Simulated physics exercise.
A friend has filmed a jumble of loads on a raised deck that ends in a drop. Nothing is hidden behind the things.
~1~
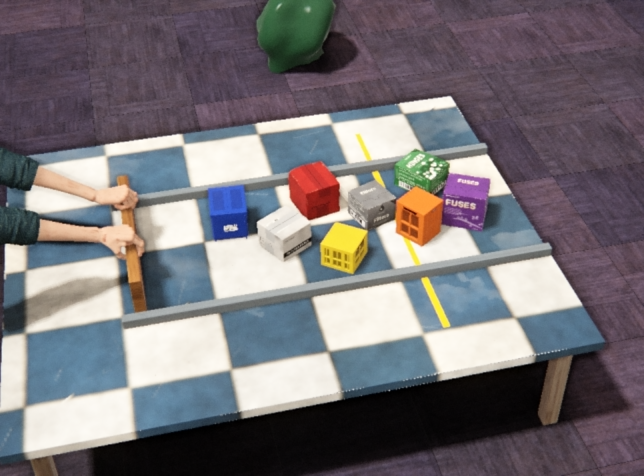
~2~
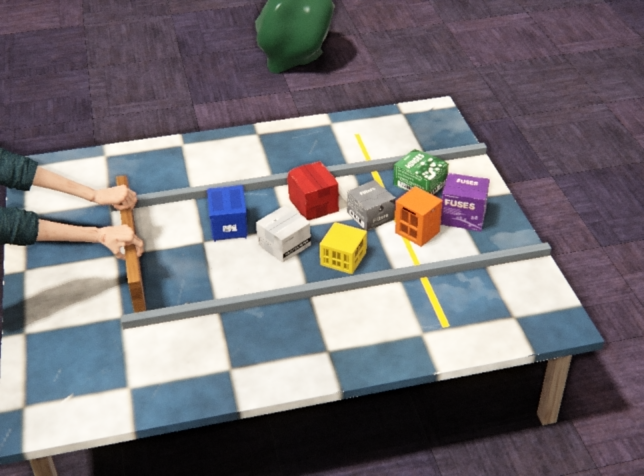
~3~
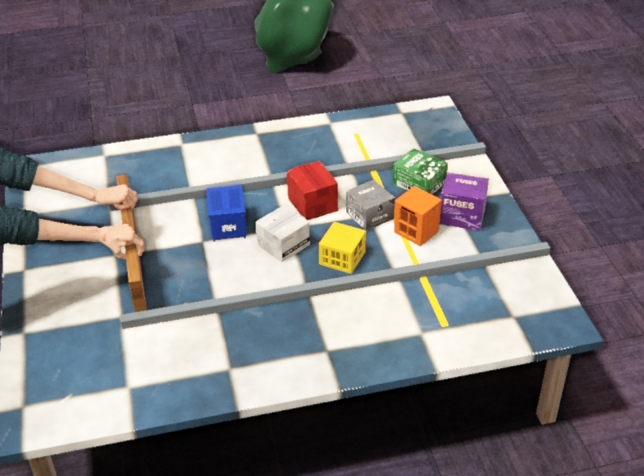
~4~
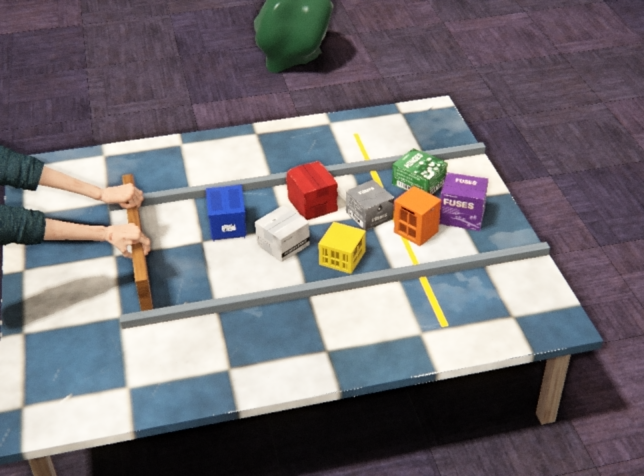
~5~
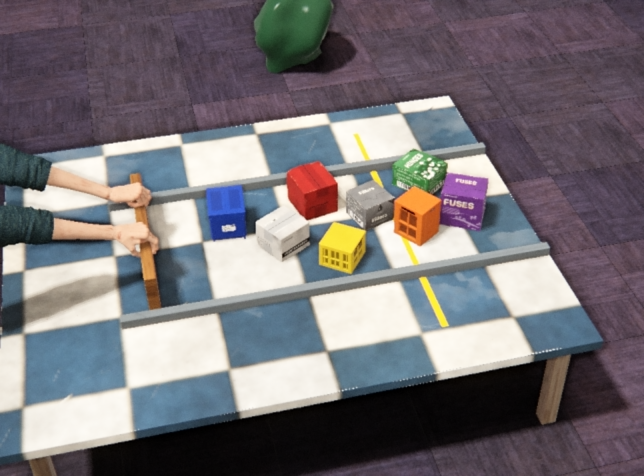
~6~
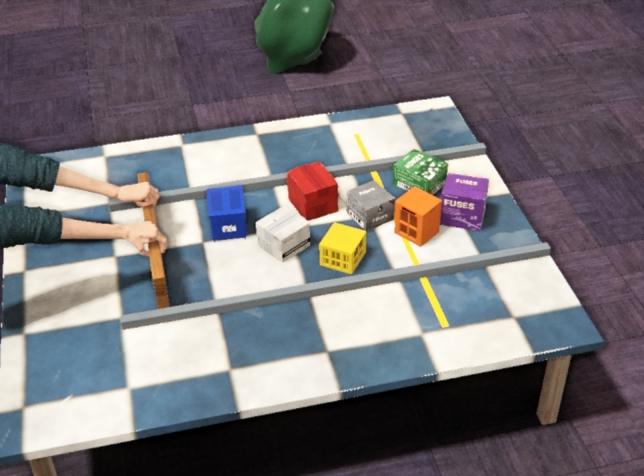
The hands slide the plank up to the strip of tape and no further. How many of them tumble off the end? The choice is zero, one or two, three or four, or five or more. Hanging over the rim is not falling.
Outcome: The number that fall off is zero.
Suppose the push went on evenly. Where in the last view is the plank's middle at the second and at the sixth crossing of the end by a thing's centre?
First at (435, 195), next at (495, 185).
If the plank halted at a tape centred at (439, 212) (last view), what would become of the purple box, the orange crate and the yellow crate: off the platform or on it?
The purple box falls, the orange crate stays on, the yellow crate does not fall.
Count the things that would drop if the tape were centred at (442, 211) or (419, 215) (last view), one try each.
It would be 2 and 0.
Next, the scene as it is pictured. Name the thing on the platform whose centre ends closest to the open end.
Foremost is the green box.
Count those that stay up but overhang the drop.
It comes to 0.
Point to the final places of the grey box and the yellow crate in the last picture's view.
Near (448, 195) and (434, 247).
Soon after, none off yet; purple box at rest near (464, 202); green box at rest near (420, 174); orange crate at rest near (418, 217).
Then, none off yet; purple box at rest near (464, 202); green box at rest near (420, 174); orange crate moved a little near (425, 220).
At rest, the number that fall off is zero.
